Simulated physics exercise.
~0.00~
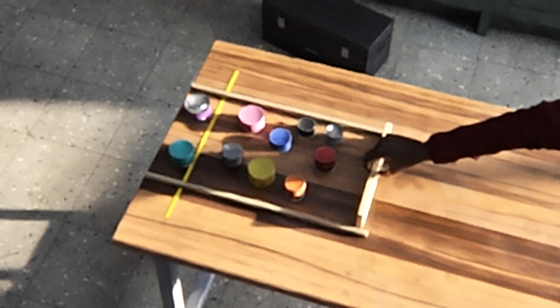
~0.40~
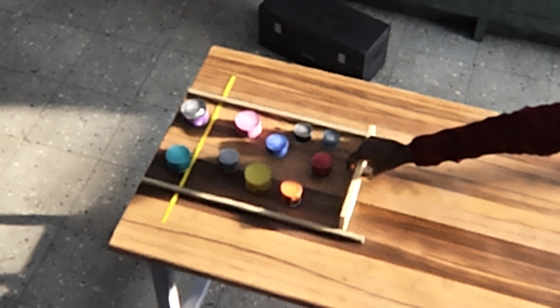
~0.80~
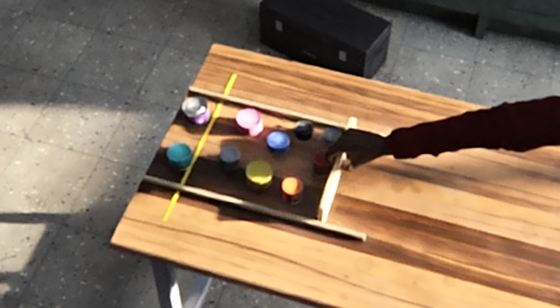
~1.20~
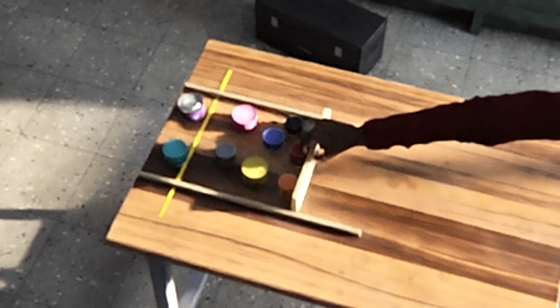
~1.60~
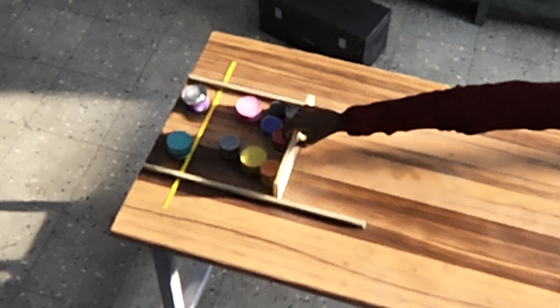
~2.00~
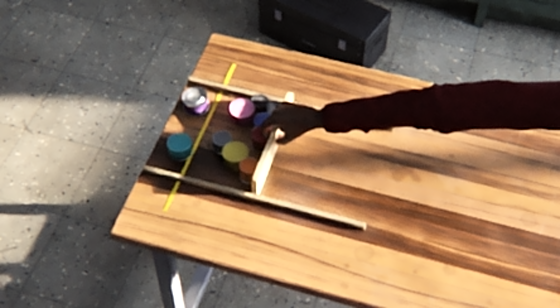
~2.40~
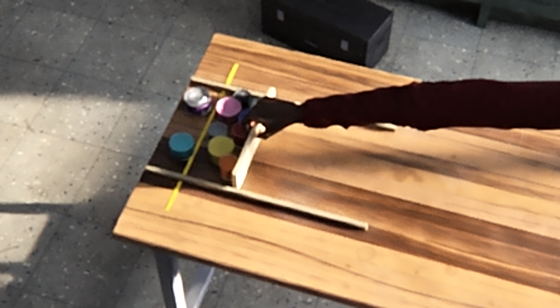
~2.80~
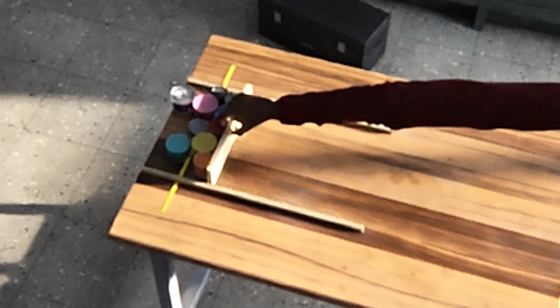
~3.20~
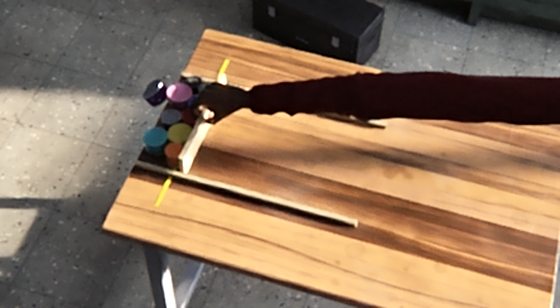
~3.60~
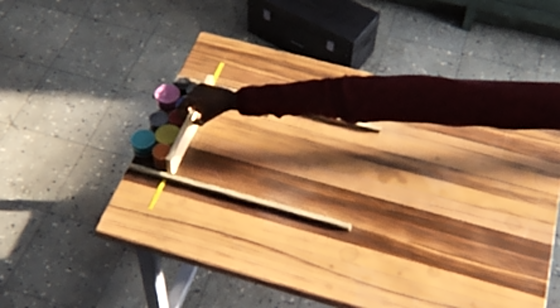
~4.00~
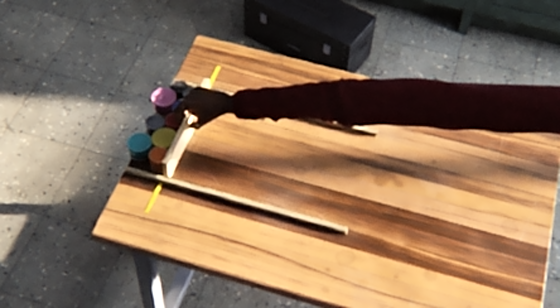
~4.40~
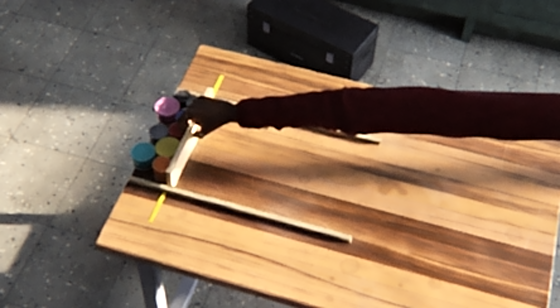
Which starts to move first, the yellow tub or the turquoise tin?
The yellow tub starts to move first. The turquoise tin stays put until later, when the board has pushed the group close to the table's left edge.
